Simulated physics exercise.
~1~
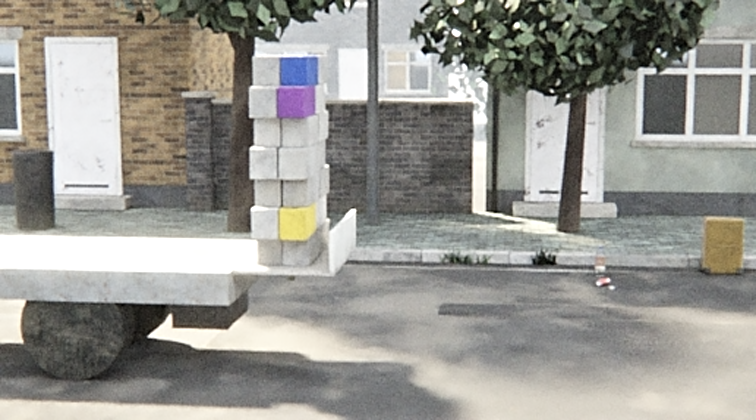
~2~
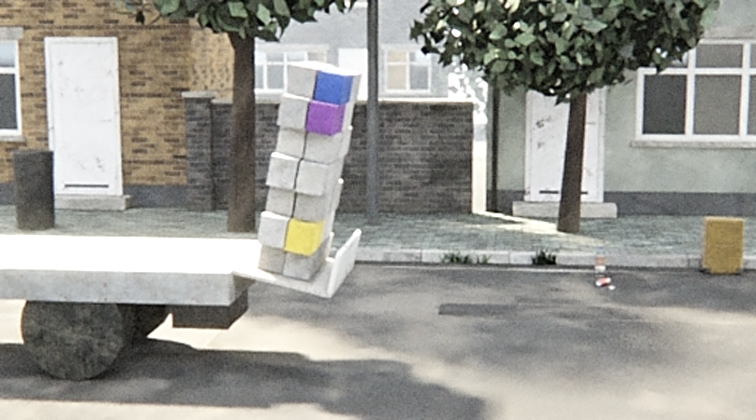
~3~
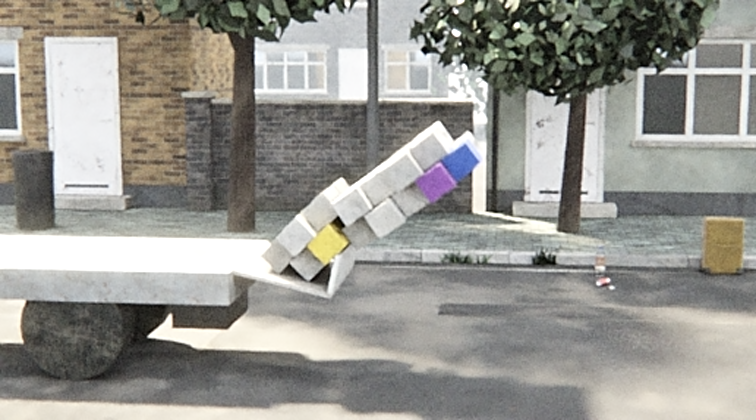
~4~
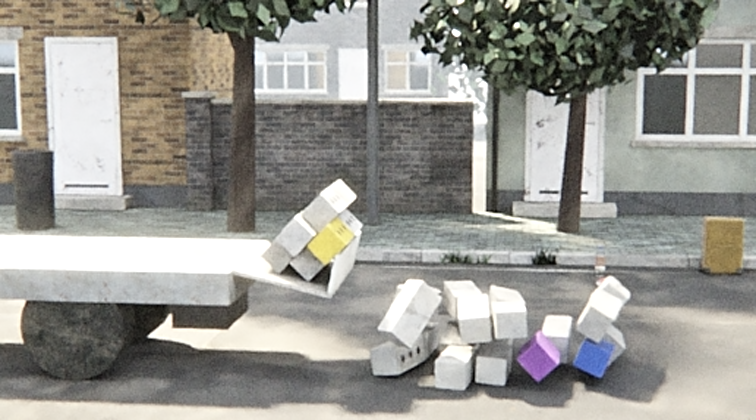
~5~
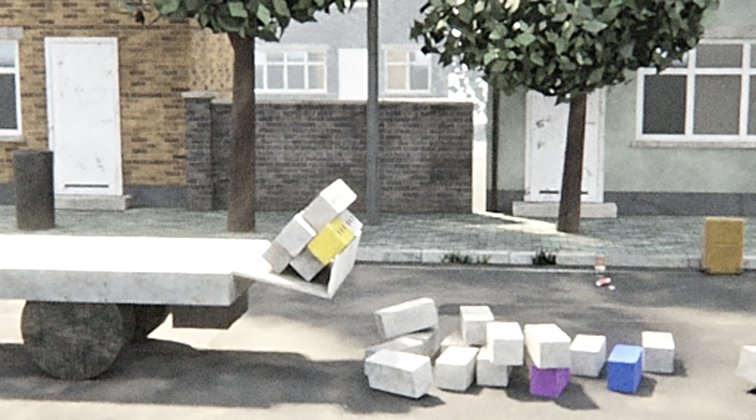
In the video, a flap at the back of a flatbed tips down and a tall stack of pale blocks leans right and topples, spilling most onto the road, including the blue and purple ones, while the yellow block stays tilted on the flap with a few others.
